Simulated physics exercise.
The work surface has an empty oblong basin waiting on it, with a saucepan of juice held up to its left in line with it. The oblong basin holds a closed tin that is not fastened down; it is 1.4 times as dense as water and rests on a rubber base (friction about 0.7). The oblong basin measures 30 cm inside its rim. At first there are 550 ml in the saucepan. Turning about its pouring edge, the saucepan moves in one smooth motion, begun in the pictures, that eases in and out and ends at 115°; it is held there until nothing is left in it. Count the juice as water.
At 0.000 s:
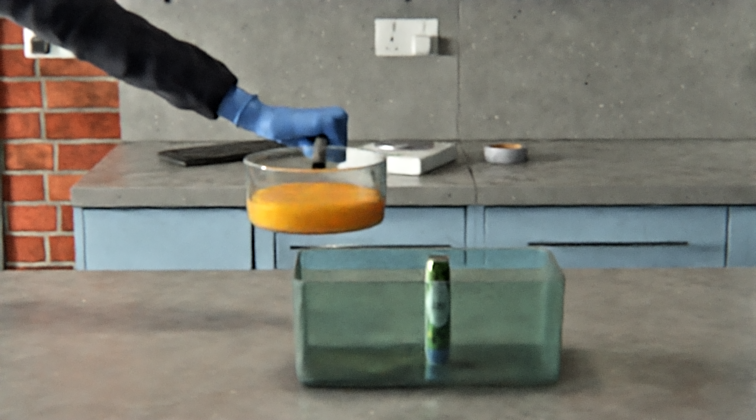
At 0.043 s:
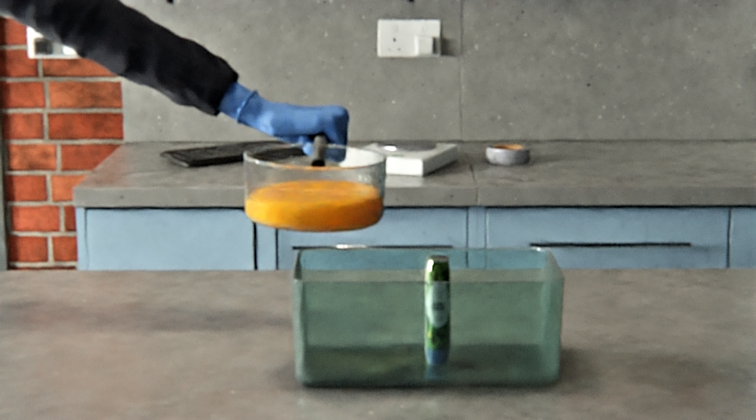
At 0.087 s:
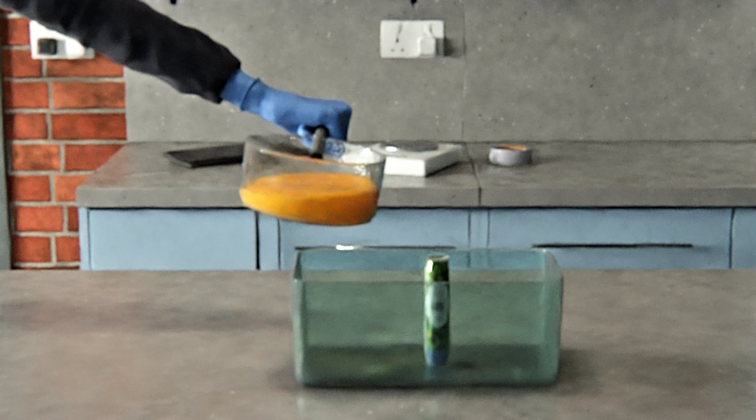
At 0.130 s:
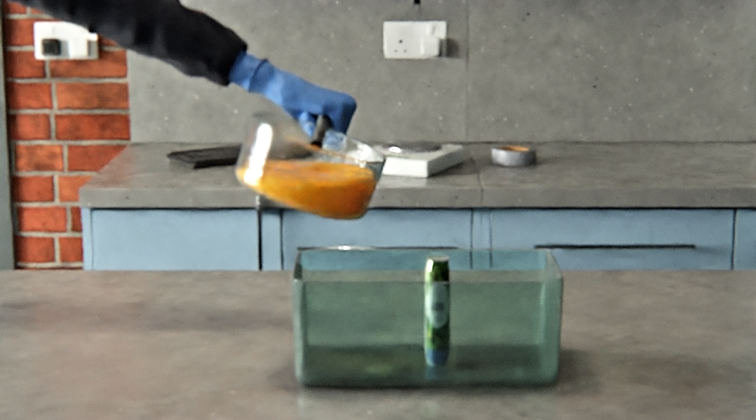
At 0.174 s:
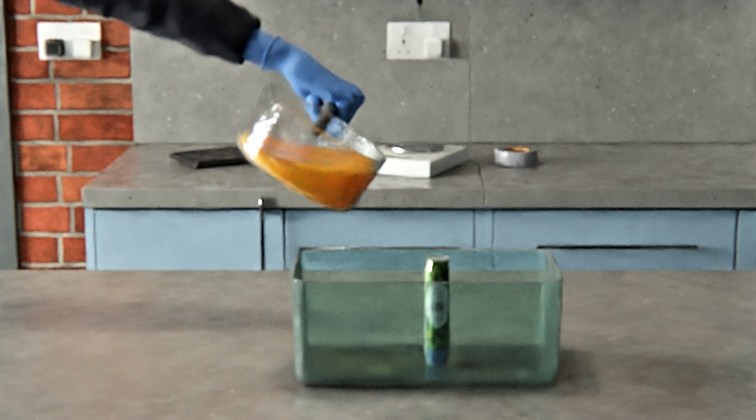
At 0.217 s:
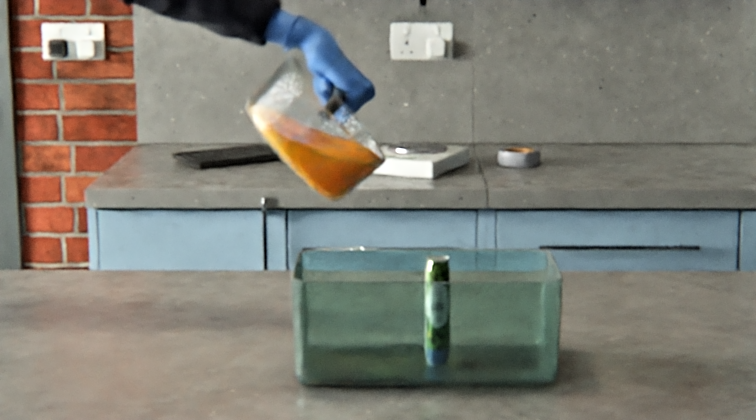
In a kitchen with concrete-grey counters, blue cabinets and a strip of red brick wall, seen from the front, the camera drifts very slightly left. An empty, greenish clear oblong basin stands on the near worktop with a green-labelled tin upright inside, and a blue-gloved hand holds a clear saucepan of orange juice above its left end. The hand tilts the saucepan clockwise, gently then steeply, and the juice shifts toward its lowered right side.
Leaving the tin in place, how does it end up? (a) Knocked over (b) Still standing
The answer is b.
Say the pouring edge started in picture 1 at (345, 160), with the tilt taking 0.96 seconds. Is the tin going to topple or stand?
After that, the tin overturns.
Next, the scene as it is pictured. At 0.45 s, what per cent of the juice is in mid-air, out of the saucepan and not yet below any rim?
Estimate: About 70 % of all of it.
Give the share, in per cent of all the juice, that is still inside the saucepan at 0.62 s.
2 per cent or so.
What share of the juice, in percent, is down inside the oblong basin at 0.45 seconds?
Fraction in basin: Approx. 2%.
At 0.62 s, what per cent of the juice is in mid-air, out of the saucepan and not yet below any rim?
I'd put it at about 12 per cent of the liquid.
After 0.45 s the tilt is 113° and 28 per cent is still to pour; the tin stands where it began.
After 0.62 s the tilt is 115° and 2 per cent is still to pour; the tin stands where it began.
After 0.80 s the tilt is 115° and 1 per cent is still to pour; the tin stands where it began.
After 0.99 s the tilt is 115° and 1 per cent is still to pour; the tin stands where it began.
In the end the tin stands where it began.
